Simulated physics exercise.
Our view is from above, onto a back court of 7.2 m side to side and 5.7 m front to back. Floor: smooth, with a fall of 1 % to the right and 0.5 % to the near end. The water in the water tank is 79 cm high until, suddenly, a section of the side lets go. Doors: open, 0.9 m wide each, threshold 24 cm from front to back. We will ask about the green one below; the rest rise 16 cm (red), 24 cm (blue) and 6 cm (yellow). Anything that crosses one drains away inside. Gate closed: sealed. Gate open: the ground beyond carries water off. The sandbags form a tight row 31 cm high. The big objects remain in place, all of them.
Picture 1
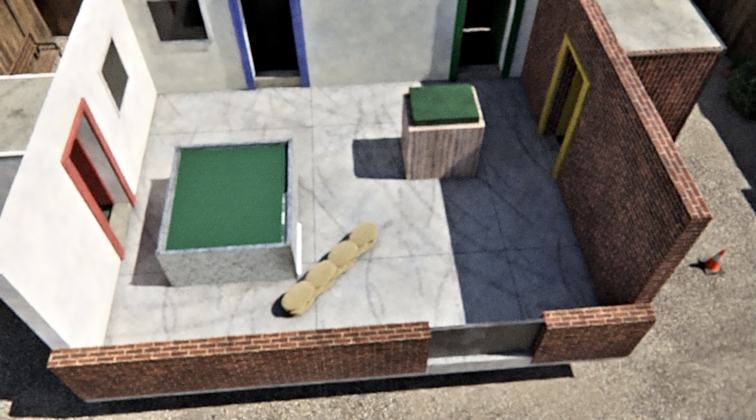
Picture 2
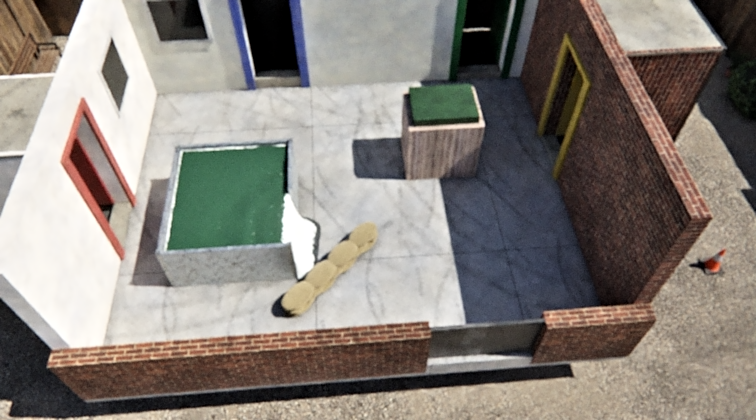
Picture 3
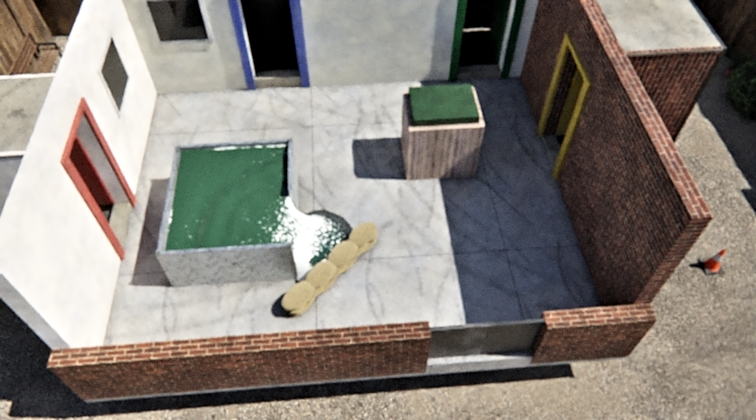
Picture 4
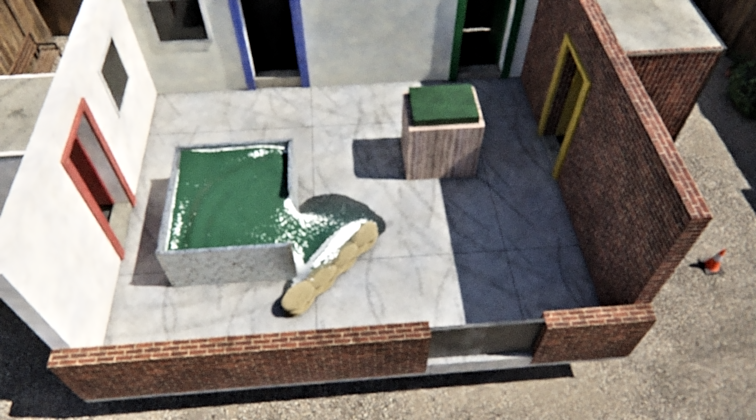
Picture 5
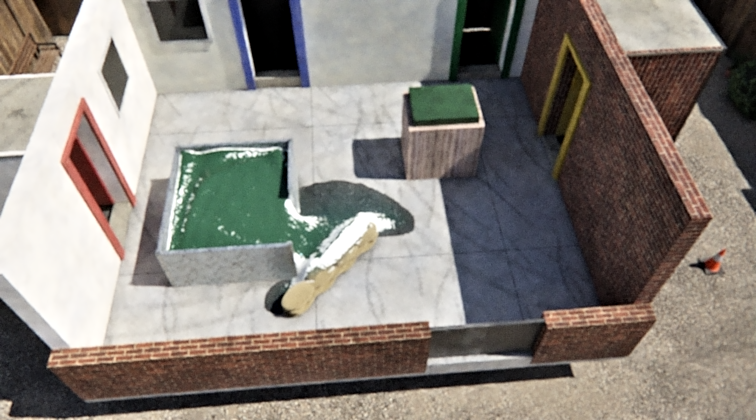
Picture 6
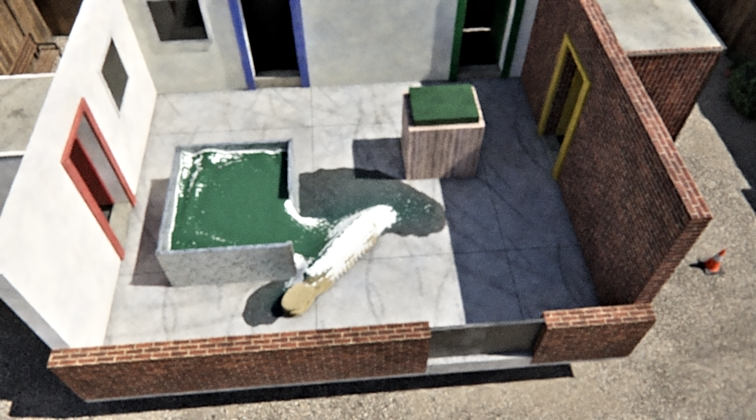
In a walled court, green water pours from a tank's side and spreads over logs.
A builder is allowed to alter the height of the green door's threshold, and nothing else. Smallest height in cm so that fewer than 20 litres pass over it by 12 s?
I would say 8.5 cm.
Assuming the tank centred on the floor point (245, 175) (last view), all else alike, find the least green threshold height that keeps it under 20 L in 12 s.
Close to 10.0 cm would do it.
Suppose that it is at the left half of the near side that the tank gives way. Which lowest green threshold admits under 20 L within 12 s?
It needs to be about 10.0 cm high.
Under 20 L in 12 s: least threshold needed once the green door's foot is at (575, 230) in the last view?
12.5 cm.
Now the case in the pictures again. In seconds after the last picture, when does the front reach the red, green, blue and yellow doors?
The red door at 3.2 s, the green door at 1.6 s, the blue door at 1.8 s, the yellow door at 0.8 s.
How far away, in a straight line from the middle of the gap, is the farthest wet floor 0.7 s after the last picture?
The front is some 4.6 m out.
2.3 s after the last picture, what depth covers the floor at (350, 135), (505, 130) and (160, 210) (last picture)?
In order: Around 3, 1 and 0 cm.
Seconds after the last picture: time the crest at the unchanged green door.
The depth peaks at about 5.5 seconds.
Then, 0.7 s after the last picture water covers 30 % of the floor, deepest (57 cm) near (320, 268); it has not reached the green door.
Then, 2.3 s after the last picture water covers 60 % of the floor, deepest (37 cm) near (320, 268); 6 cm at the green door, 0 litres in over its 14 cm threshold.
Then, 11.3 s after the last picture water covers 95 % of the floor, deepest (12 cm) near (569, 242); 8 cm at the green door, 1 litre in over its 14 cm threshold.
At the green door as built, the water peaked near 11 cm, 5.5 s after the last picture.
Run again over the same 12 s with other heights there, 30 litres in over 7 cm, 13 litres over 9.5 cm. The limit of 20 litres is kept from about 8.5 cm up.
